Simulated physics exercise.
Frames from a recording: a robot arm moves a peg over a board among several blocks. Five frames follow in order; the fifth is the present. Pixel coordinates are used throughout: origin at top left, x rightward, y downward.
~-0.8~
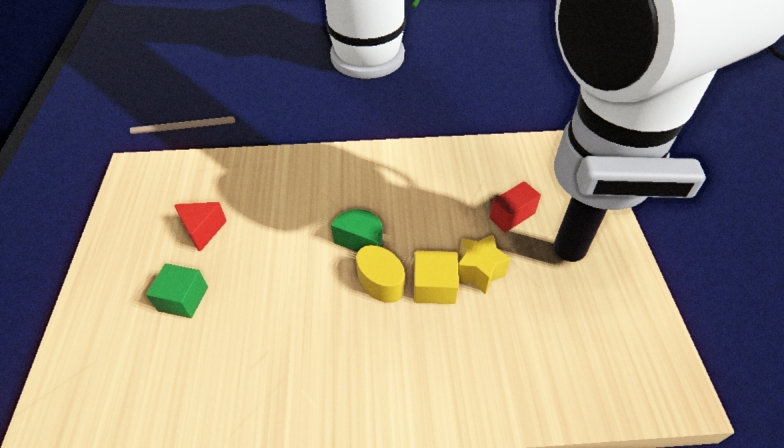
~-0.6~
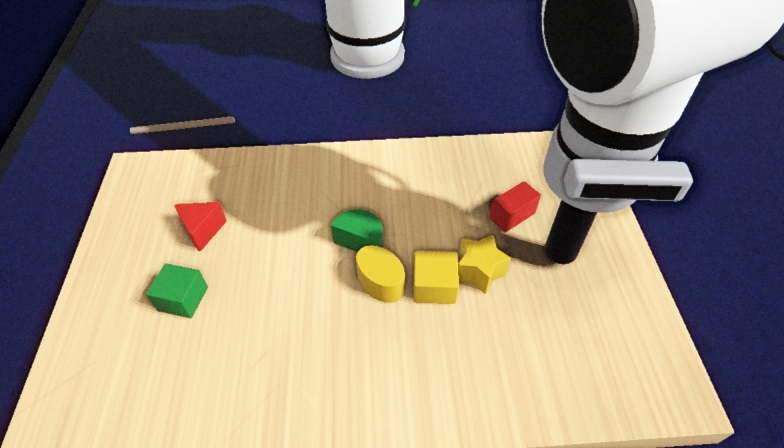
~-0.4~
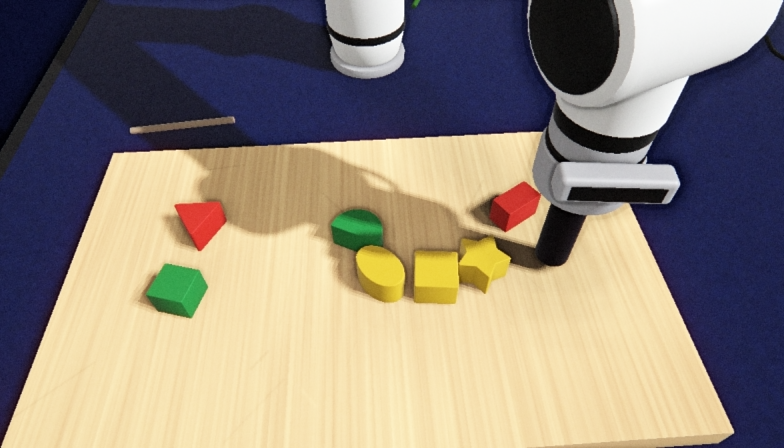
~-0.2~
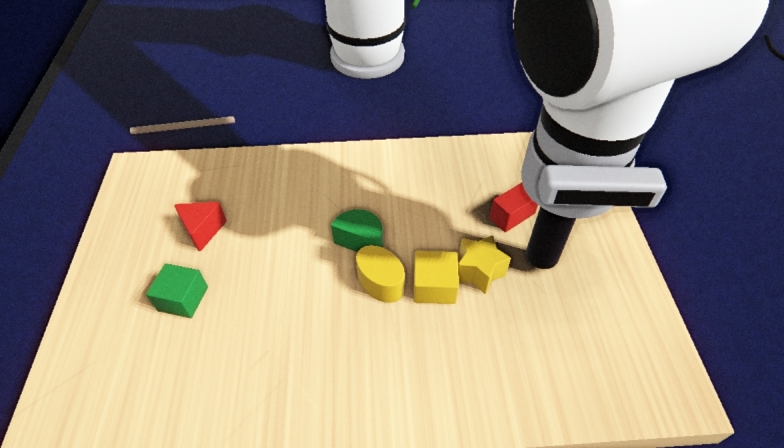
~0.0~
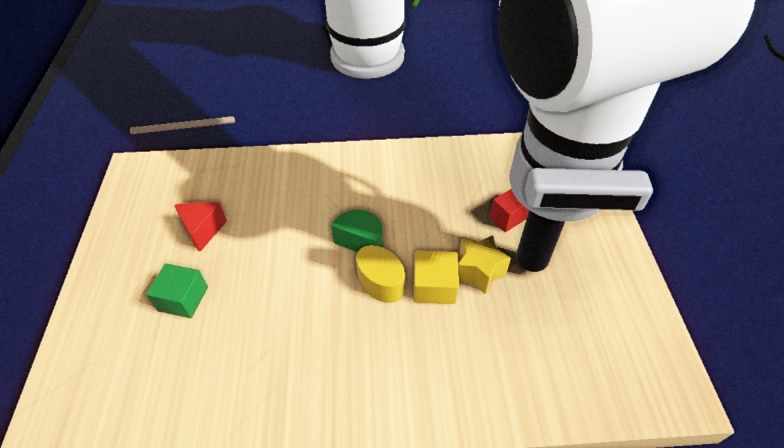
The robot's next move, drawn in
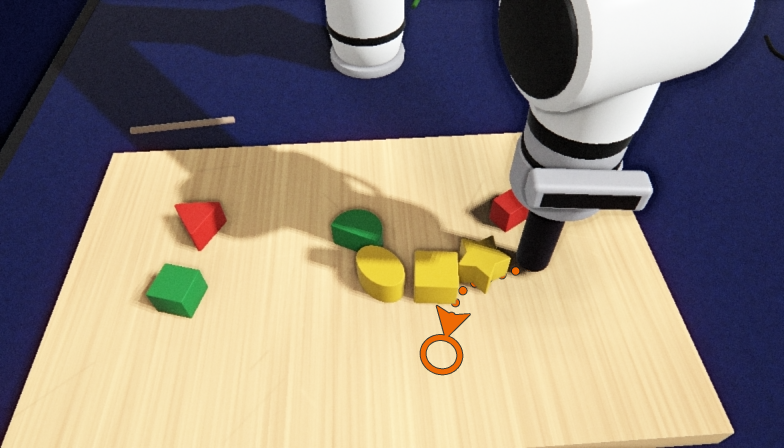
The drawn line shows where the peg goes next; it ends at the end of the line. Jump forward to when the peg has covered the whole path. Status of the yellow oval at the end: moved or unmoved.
Shifted out of place.
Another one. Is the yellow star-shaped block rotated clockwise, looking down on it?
That would be a yes.
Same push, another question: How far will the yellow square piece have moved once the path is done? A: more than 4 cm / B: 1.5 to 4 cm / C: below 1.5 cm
Answer: A.
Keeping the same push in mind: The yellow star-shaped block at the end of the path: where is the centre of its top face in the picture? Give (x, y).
The spot you're after is about (428, 269) in the image.
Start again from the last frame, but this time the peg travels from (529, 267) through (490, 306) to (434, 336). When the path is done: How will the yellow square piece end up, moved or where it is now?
Moved away.
Drawn move, from (529, 267) via (485, 280) and (454, 308), ending at (441, 354).
What follows on the original path. One third of the way, peg at (485, 273); yellow oval at (368, 267); yellow square piece at (413, 267), turned 20° anticlockwise; yellow star-shaped block at (453, 254), turned 45° clockwise.
Two thirds of the way, peg at (455, 302); yellow oval at (338, 266), turned 15° clockwise; yellow square piece at (382, 271); yellow star-shaped block at (428, 269), turned 65° clockwise.
At the end, peg at (442, 348); yellow oval at (338, 266), turned 15° clockwise; yellow square piece at (382, 271); yellow star-shaped block at (428, 269), turned 65° clockwise; red rectangle still.
